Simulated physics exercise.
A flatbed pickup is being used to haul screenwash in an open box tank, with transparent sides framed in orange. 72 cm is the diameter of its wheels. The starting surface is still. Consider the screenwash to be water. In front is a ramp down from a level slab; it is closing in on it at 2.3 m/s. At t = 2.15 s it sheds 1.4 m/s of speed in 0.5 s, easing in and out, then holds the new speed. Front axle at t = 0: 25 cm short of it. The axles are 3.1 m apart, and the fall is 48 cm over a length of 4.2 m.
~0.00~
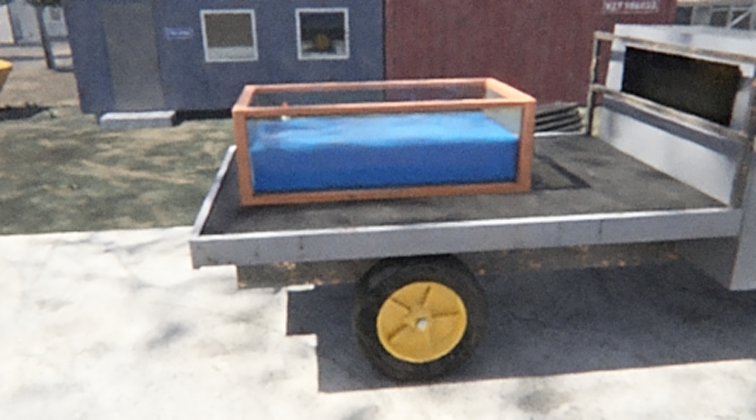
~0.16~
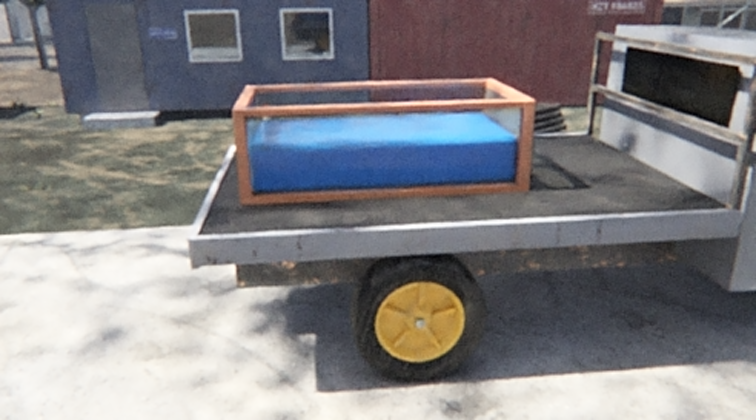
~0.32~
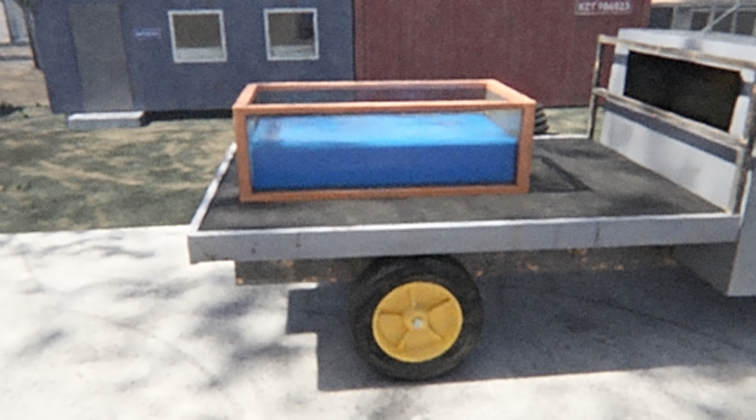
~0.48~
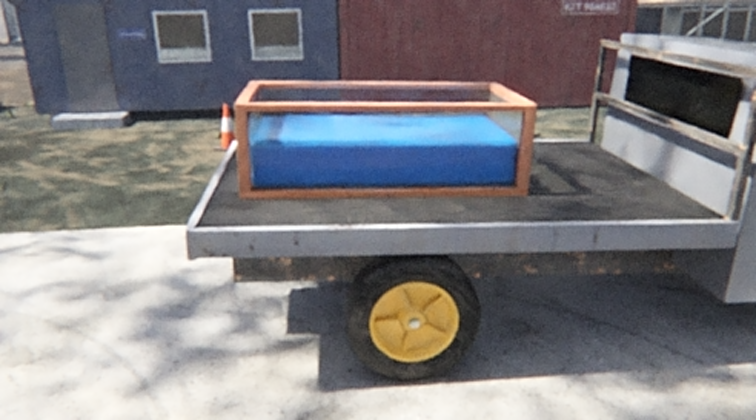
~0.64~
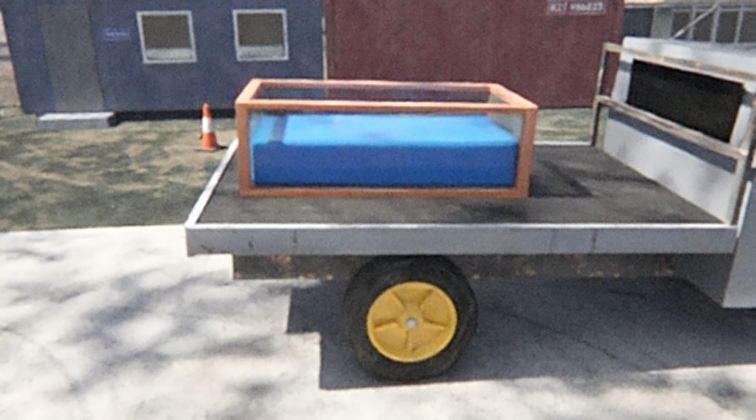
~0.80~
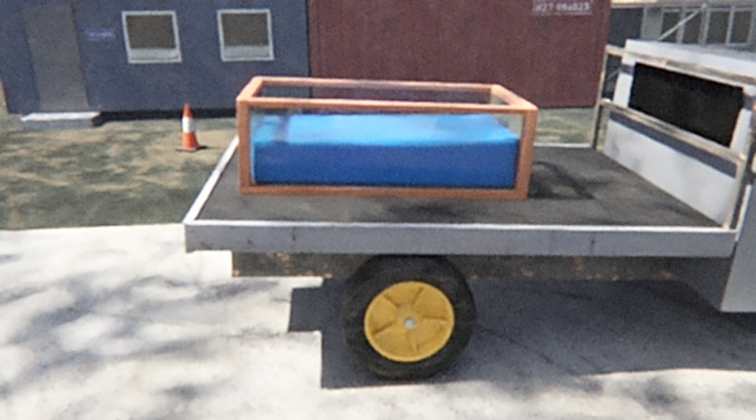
In a sunlit yard, a flatbed truck carries blue liquid that shifts slightly while rolling right.
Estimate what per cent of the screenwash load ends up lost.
Around 4 per cent of it.
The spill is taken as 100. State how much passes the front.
It comes to about 70 per cent of the spill.
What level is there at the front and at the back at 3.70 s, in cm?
Front level 22 cm, back level 52 cm.
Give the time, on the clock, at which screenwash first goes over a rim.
It first spills at close to 2.9 s.
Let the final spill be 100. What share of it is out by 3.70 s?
About 60 %.
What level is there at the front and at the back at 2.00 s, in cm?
Around 36 cm toward the front, with 16 cm behind.
Then, 2.00 s in, it stands 16 cm high behind and 36 cm in front; all of it is still inside.
Then, 3.70 s in, it stands 53 cm high behind and 22 cm in front; 2 per cent has gone over the front.
Then, 5.50 s in, it stands 26 cm high behind and 23 cm in front; 4 per cent has gone over the front.
Then, 7.99 s in, 4 per cent has gone over the front, 10 of 292 litres.
